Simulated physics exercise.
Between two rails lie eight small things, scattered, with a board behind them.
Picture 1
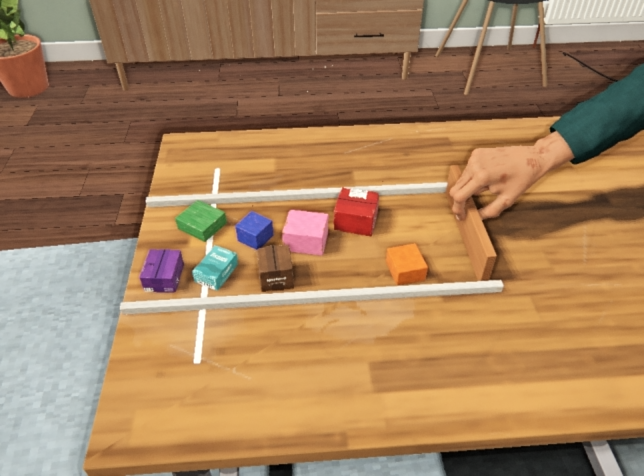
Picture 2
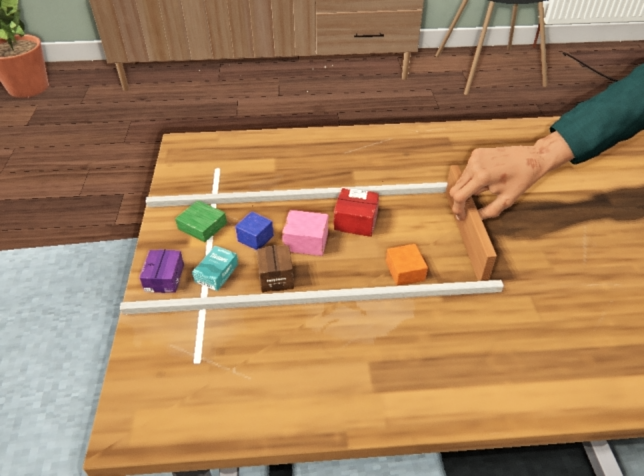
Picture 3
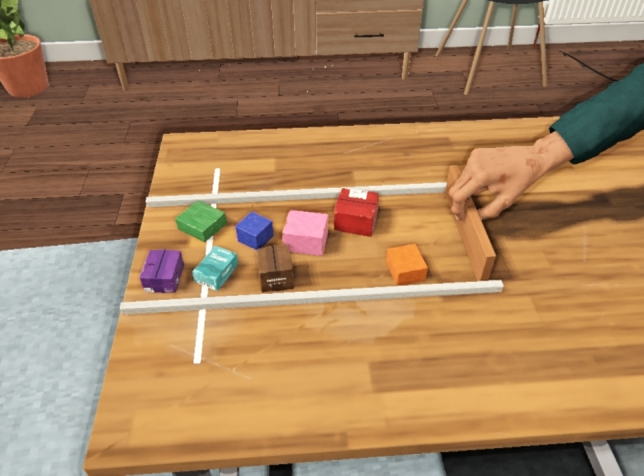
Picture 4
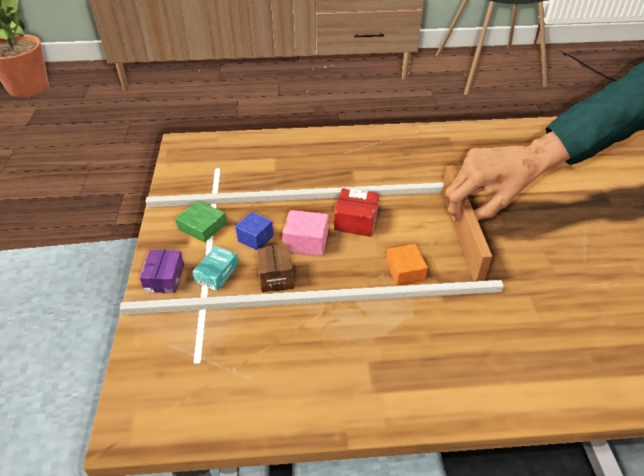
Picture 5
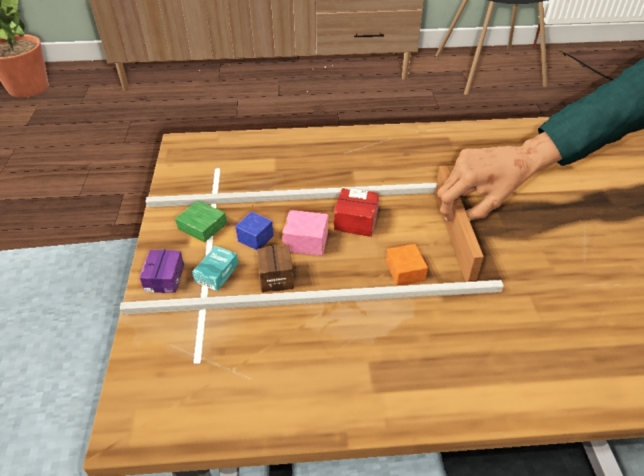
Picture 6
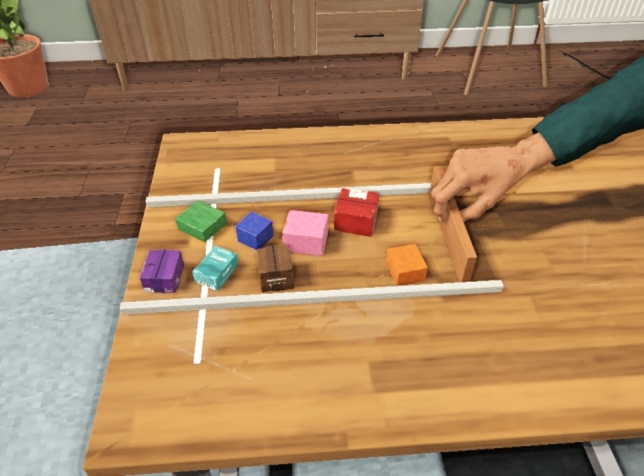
At the start, a hand holds a wooden board upright between two white rails on a table, to the right of eight small coloured boxes and blocks. The hand then slides the board slightly left, towards the orange block, while the small objects and the white tape stay where they are.
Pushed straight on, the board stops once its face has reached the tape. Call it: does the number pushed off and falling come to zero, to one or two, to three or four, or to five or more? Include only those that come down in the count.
It comes to one or two.
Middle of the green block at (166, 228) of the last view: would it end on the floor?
Result: Green block saved.
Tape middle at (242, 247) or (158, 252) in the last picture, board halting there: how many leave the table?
The counts: 0 and 6.
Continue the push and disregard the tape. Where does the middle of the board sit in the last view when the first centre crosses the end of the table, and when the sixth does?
Around (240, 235); afterwards around (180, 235).
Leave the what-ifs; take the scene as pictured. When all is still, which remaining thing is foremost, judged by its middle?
That would be the turquoise box, the foremost.
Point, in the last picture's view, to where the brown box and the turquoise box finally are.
In the last picture the first middle sits at (155, 277) and the other at (125, 287).
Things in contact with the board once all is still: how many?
In contact: 2.
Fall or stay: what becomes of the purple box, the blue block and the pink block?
One by one: The purple box lands below; the blue block lands below; the pink block remains in place.
Soon after, none off yet; purple box at rest near (163, 271); green block at rest near (201, 221); turquoise box at rest near (216, 268).
At rest, the number that fall off is one or two; fallen, blue block and purple box.
